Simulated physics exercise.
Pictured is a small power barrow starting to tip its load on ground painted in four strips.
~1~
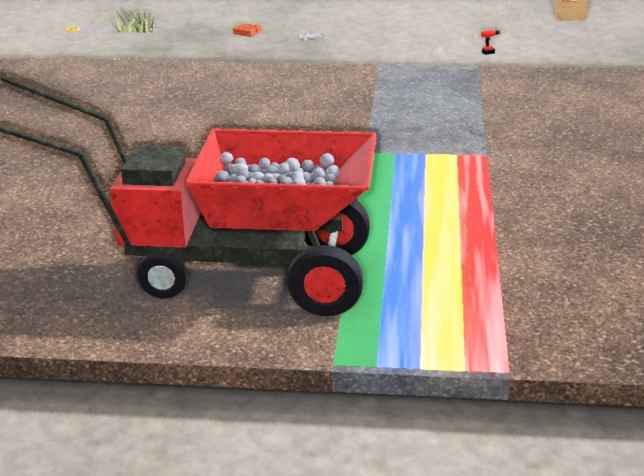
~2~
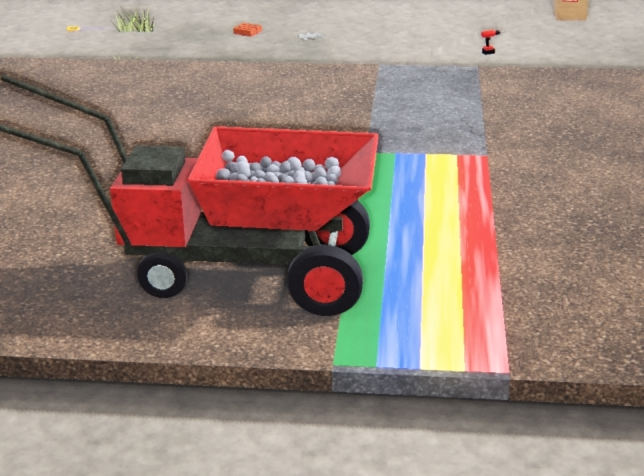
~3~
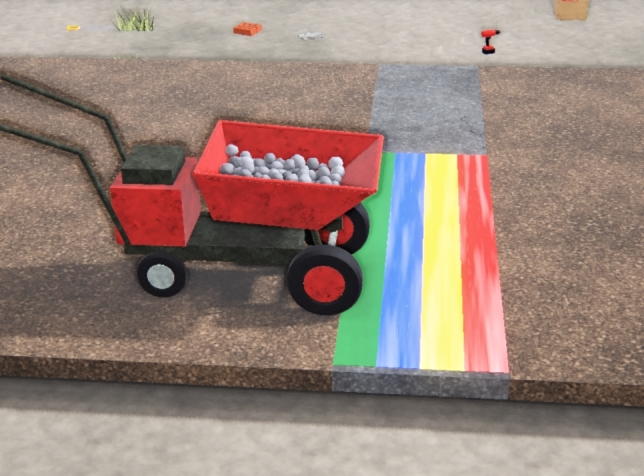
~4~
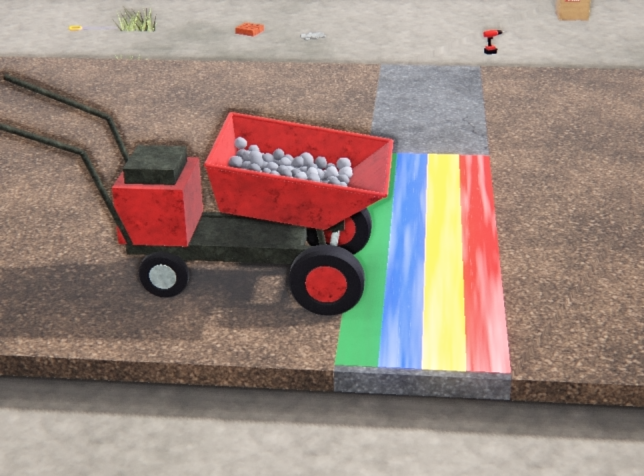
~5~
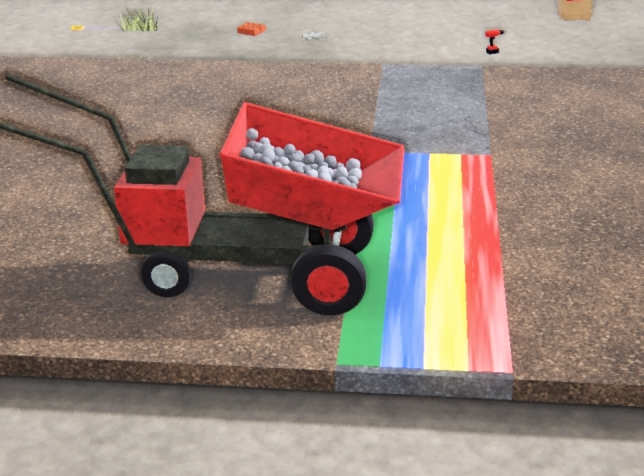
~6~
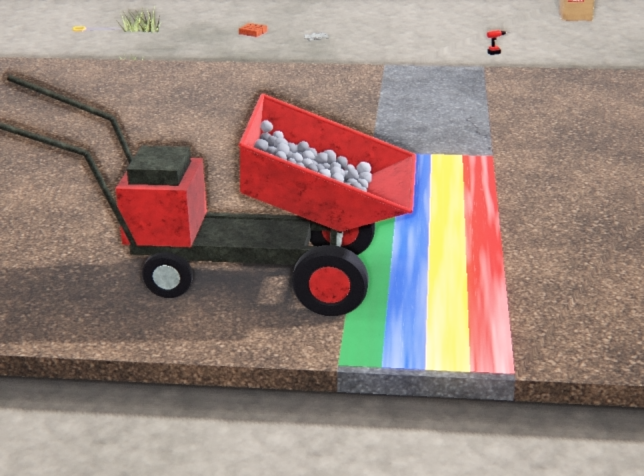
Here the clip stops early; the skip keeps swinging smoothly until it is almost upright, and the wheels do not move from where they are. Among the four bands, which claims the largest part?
The red one claims the largest part.
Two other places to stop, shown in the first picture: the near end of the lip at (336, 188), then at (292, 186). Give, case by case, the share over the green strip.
The first stop gives 0 per cent; the second gives 10 per cent.
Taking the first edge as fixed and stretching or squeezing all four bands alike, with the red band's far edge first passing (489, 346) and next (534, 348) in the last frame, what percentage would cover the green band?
0 and 0 percent, roughly.
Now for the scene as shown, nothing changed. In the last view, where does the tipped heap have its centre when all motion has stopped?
The centre settles at about (487, 282).
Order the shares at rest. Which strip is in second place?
The yellow strip.
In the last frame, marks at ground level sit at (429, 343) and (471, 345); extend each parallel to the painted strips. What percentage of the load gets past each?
Estimate, first then second: 90 %, 70 %.
Just after the last frame, skip tipped steeply; every one in the skip.
A moment on, skip tipped right over; roughly half in the skip; about a tenth over the yellow strip; roughly a quarter over the red strip; about a tenth off the paint.
Further on, skip tipped right over; about a tenth in the skip; roughly a quarter over the yellow strip; roughly a third over the red strip; roughly a third off the paint.
When it is over, skip tipped right over; about a tenth in the skip; not one over the green strip; not one over the blue strip; roughly a quarter over the yellow strip; roughly a third over the red strip; roughly a third off the paint.
